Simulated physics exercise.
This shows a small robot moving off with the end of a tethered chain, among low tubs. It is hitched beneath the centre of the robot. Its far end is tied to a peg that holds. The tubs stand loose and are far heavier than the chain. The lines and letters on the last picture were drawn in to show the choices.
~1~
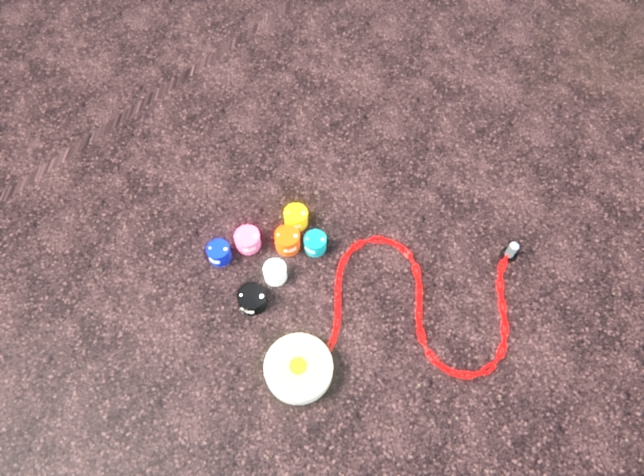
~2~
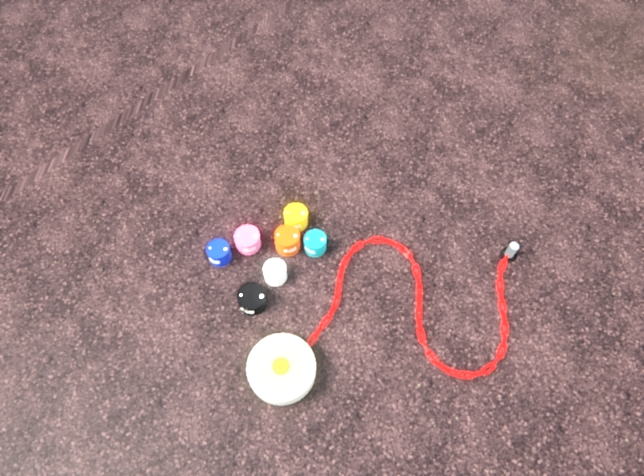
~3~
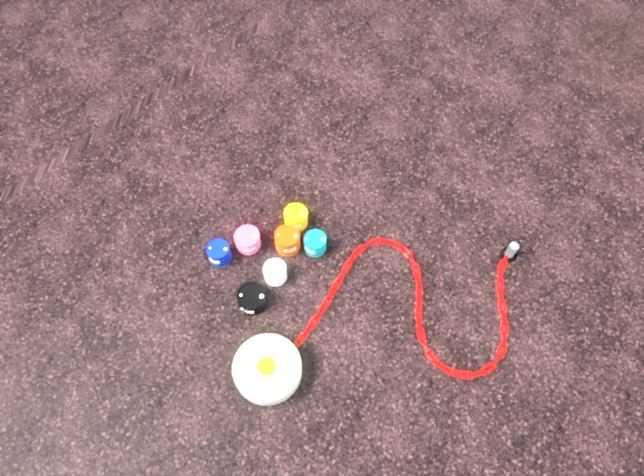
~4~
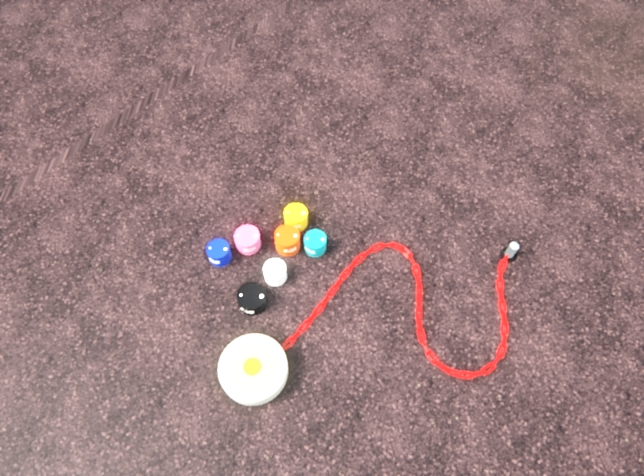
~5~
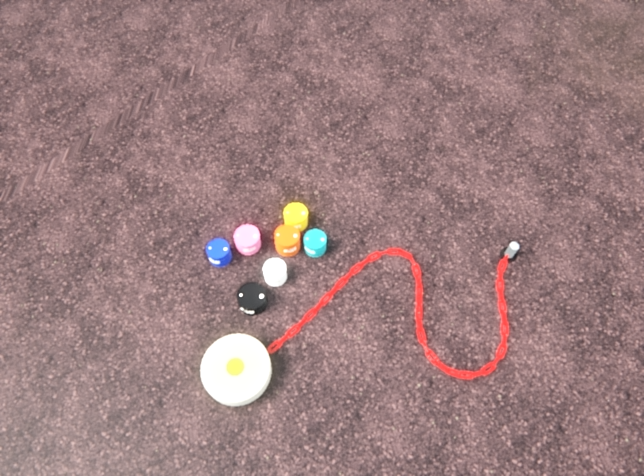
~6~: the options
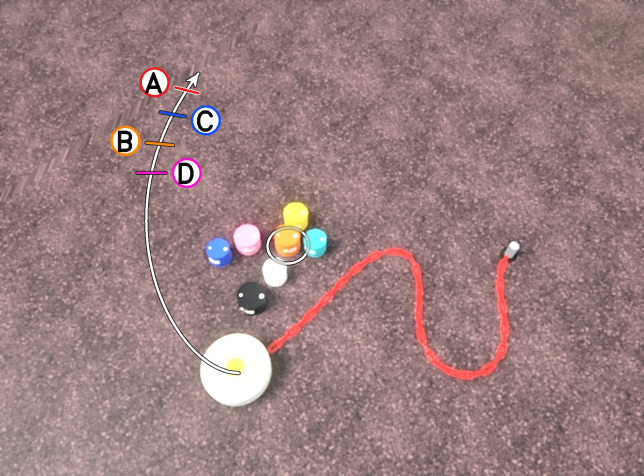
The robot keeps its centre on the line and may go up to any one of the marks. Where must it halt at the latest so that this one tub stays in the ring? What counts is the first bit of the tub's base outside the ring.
The farthest safe stop is C.
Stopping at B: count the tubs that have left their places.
One.
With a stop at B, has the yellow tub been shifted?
By then, no.
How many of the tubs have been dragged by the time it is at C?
By then, four.
On the marked copy, A at (187, 90); B at (160, 144); C at (173, 114); D at (152, 173); the ring at (288, 245); the route from (239, 373) via (146, 213) to (198, 73).
Following C. Soon after the start, robot (154, 284); orange tub (288, 241).
Later, robot (146, 181); orange tub (288, 241).
In the end, robot (170, 108); white tub (283, 262); orange tub (288, 241); black tub (260, 255); pink tub (257, 232); blue tub (233, 235); the orange tub is still in its ring.
As for the rest, A drags the ringed tub to (299, 225); B is safe but short; D is safe but short.
